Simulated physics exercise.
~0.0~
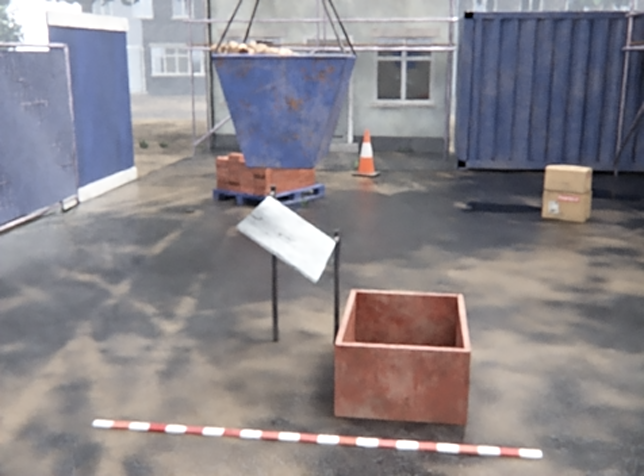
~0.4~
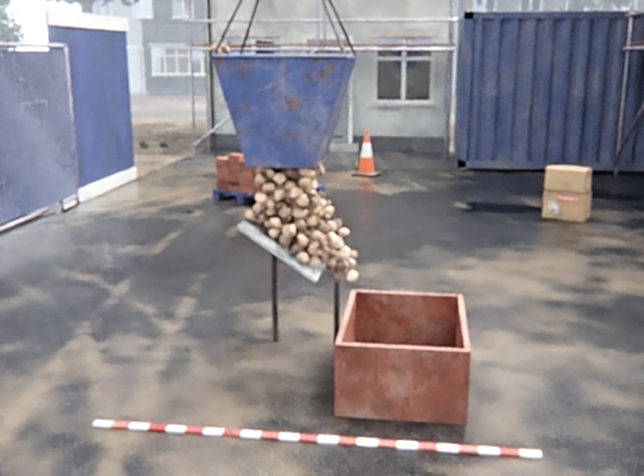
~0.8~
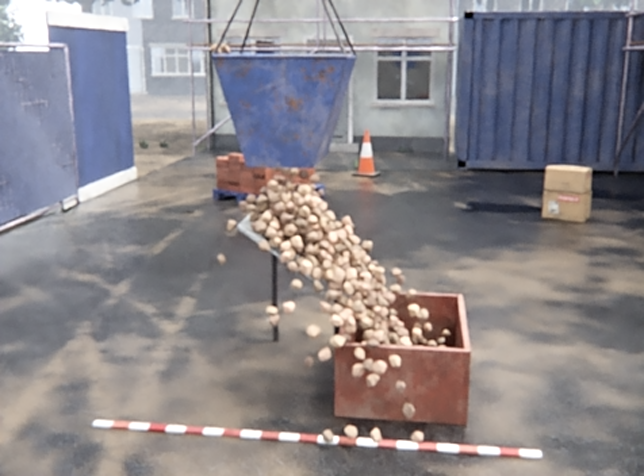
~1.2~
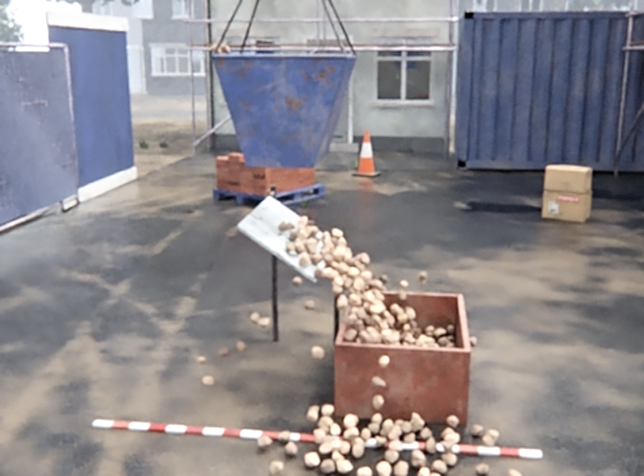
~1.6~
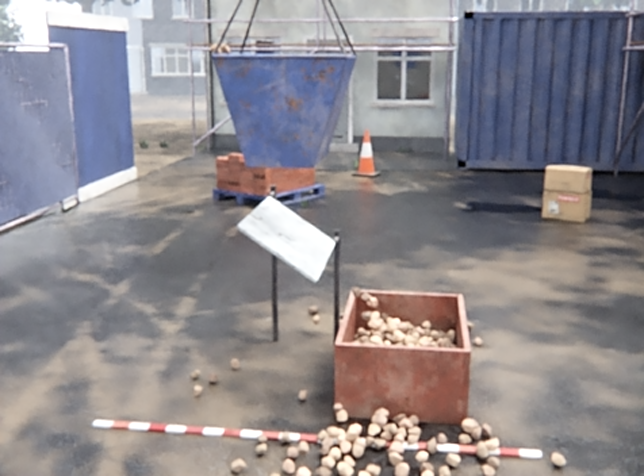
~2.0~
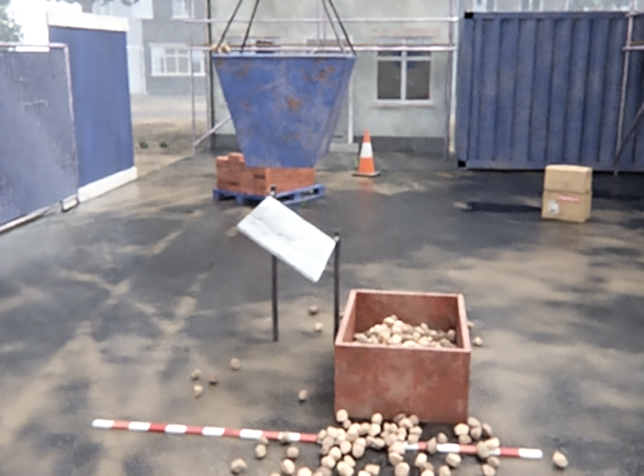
To begin with, a blue hopper full of pale brown stones hangs still above a tilted steel plate in a yard, with an open reddish bin below and a red and white striped staff on the ground. The stones drop from the bottom of the hopper and pile onto the plate. They slide down to the right and pour into the bin, while some spill around it. The hopper and then the plate empty as stones scatter across the staff. Finally, most stones rest inside the bin, with others strewn in front and around it.
